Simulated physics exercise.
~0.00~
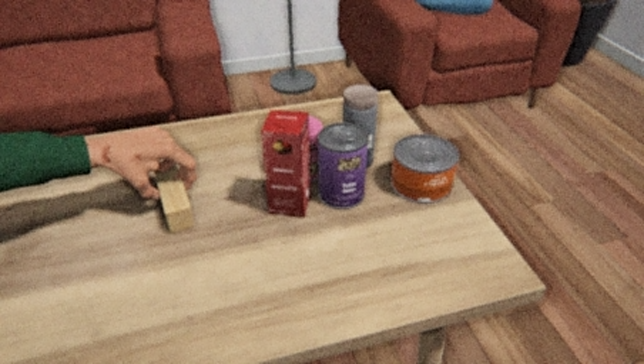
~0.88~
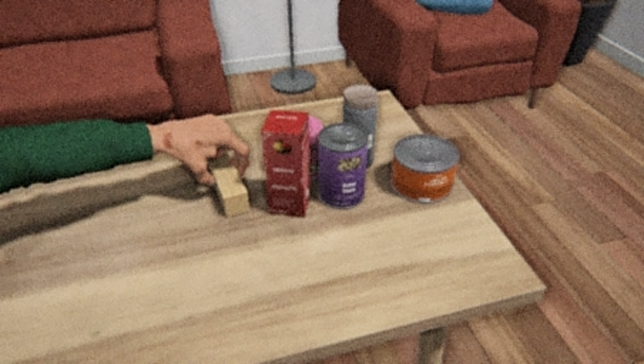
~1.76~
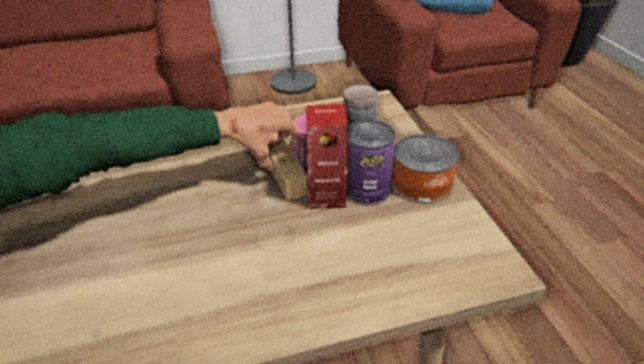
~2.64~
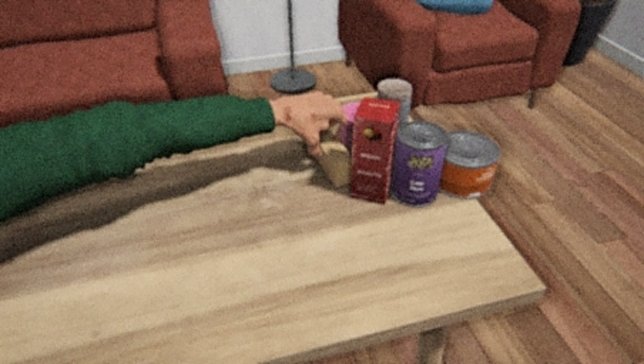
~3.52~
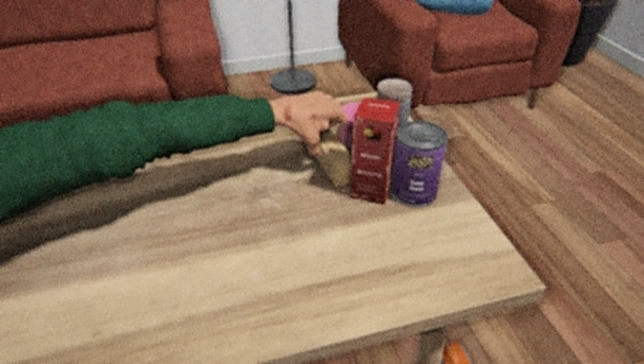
A hand in a green sleeve reaches from the left across a pale wooden table, seen from above at an angle, holding a small wooden block. Red armchairs stand behind on a wooden floor. Towards the table's right end are a tall red carton, a purple tin, an orange tub, and a pink tin and grey jar behind. The block slides right, meets the group and pushes it towards the right edge. The hand stops, and the orange tub drops off the table towards the floor. The carton, purple tin, pink tin and grey jar remain upright on top.
